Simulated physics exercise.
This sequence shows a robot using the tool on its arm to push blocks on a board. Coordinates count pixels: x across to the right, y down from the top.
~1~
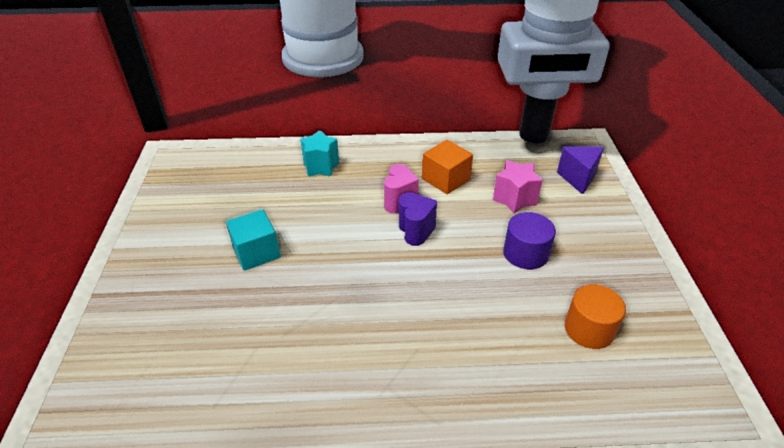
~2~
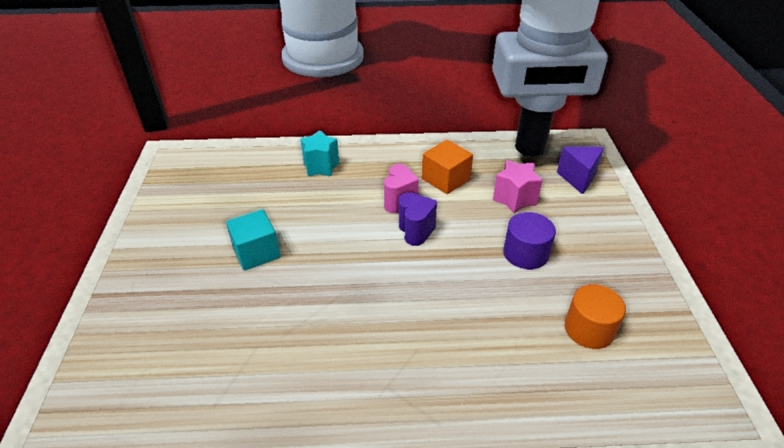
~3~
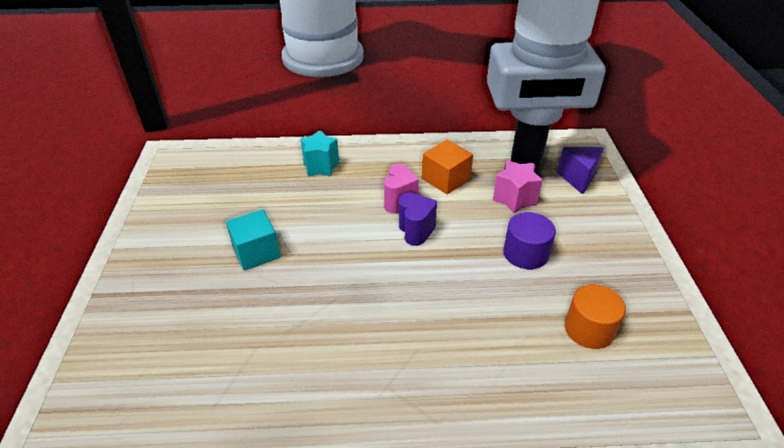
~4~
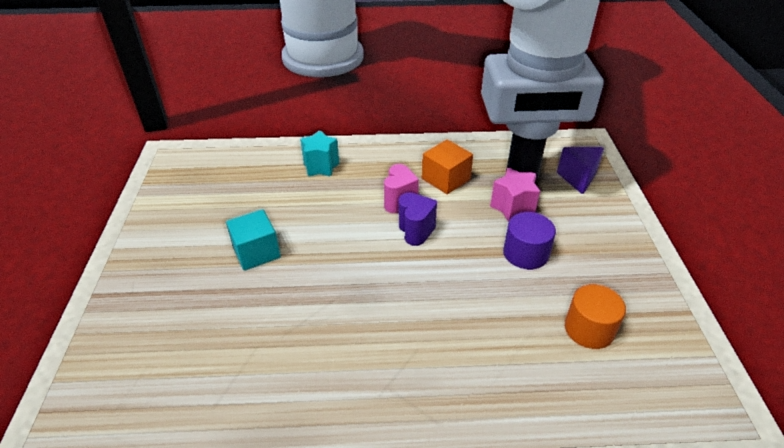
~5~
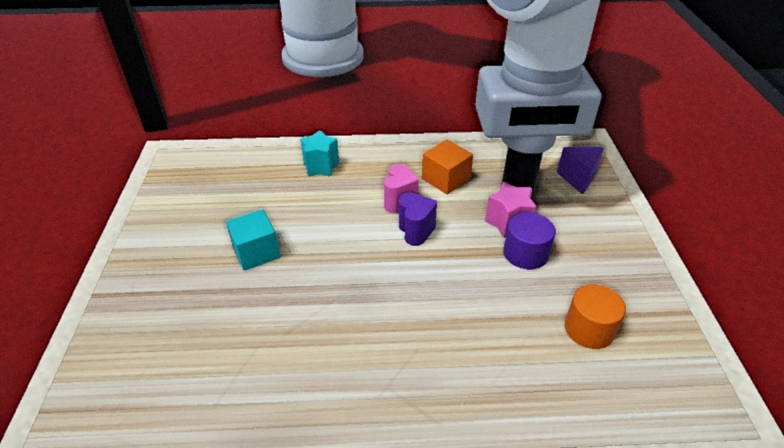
In the video, a robot arm above a wooden board of colourful blocks lowers its black tool behind a pink star, then pushes the star a short way toward the purple circular block while the other blocks stay still.
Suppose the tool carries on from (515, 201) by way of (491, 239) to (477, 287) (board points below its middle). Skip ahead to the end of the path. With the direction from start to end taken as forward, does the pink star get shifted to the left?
Yes - that is the case.
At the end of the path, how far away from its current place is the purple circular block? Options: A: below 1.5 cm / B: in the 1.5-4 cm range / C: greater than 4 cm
That would be C.
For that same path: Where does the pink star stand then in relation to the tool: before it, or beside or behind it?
In front, I predict.
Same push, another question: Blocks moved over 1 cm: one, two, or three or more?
I'd put the number at two.
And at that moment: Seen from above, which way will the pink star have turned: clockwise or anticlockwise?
Looking down, my answer is that the pink star rotates anticlockwise.
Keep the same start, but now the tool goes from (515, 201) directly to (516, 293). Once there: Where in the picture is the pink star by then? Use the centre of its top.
It should be at about (513, 295).
On the path given first. One third of the way, tool (500, 213); pink star (503, 225), turned 20° anticlockwise; purple circular block (536, 249).
Two thirds of the way, tool (487, 241); pink star (498, 257), turned 35° anticlockwise; purple circular block (547, 273).
At the end, tool (479, 274); purple heart-shaped block still; pink star (497, 290), turned 35° anticlockwise; purple circular block (552, 285); orange circular block (605, 304).
